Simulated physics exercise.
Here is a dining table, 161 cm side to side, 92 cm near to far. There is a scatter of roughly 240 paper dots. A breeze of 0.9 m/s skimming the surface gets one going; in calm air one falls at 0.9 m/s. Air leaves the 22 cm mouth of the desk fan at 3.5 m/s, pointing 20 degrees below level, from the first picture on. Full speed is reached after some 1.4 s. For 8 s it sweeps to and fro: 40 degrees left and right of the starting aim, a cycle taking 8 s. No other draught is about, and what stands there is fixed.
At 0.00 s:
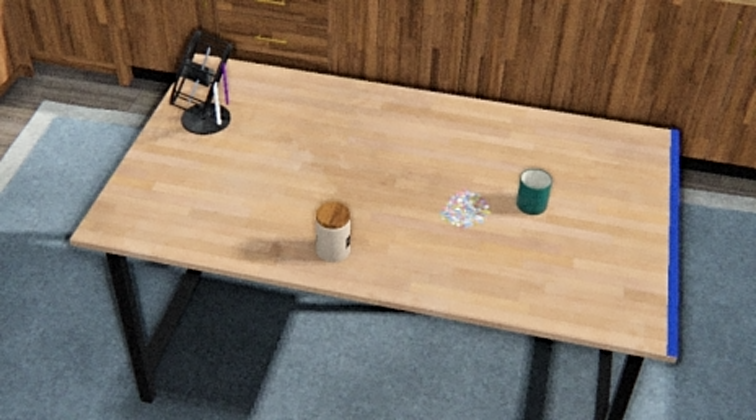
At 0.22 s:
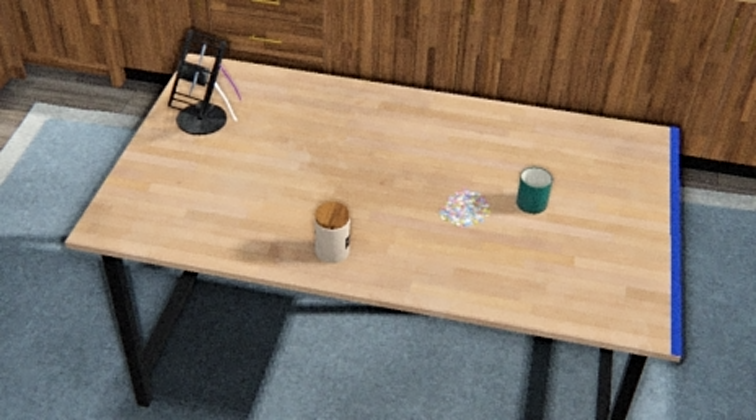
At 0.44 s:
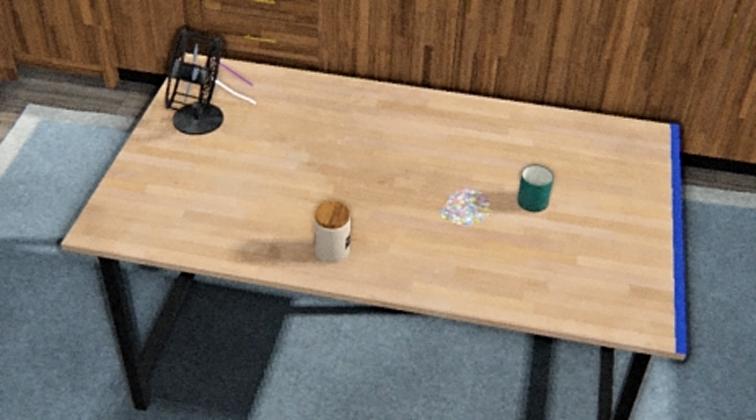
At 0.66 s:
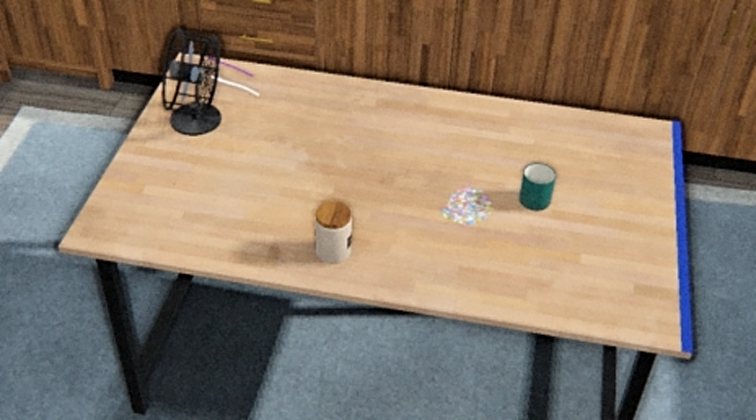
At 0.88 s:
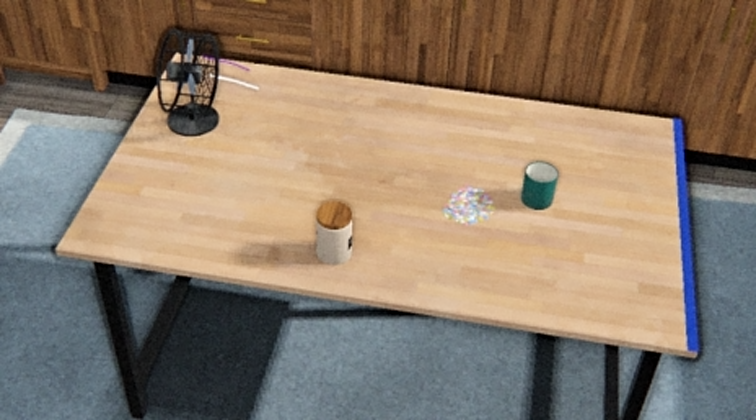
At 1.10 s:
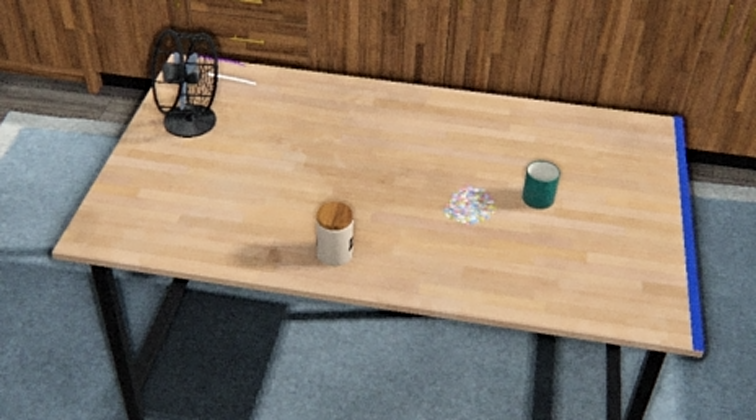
A wooden table held a jar, a green mug and a scatter of paper dots that lay still, while the black desk fan at the back left swivelled towards the back, its ribbons fluttering.
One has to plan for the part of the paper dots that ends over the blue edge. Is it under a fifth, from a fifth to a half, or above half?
Of the paper dots, over half end over the blue edge.
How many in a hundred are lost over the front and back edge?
Roughly 0 % front, 0 % back.
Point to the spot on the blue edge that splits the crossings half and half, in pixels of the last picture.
At about (699, 297).
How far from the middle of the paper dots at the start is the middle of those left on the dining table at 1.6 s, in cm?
About 5 cm.
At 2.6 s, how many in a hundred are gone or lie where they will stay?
About 0 %.
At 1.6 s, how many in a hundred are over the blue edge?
About 0 %.
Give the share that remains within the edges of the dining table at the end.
About 0 %.
After 1.6 s the count stands so, 0 % are over the blue edge; the middle of those left on the top is near (483, 207).
After 2.6 s the count stands so, 0 % are over the blue edge; the middle of those left on the top is near (494, 213).
After 4.4 s the count stands so, 0 % are over the blue edge; the middle of those left on the top is near (603, 268).
After 8.0 s, at the end, 100 % are over the blue edge.
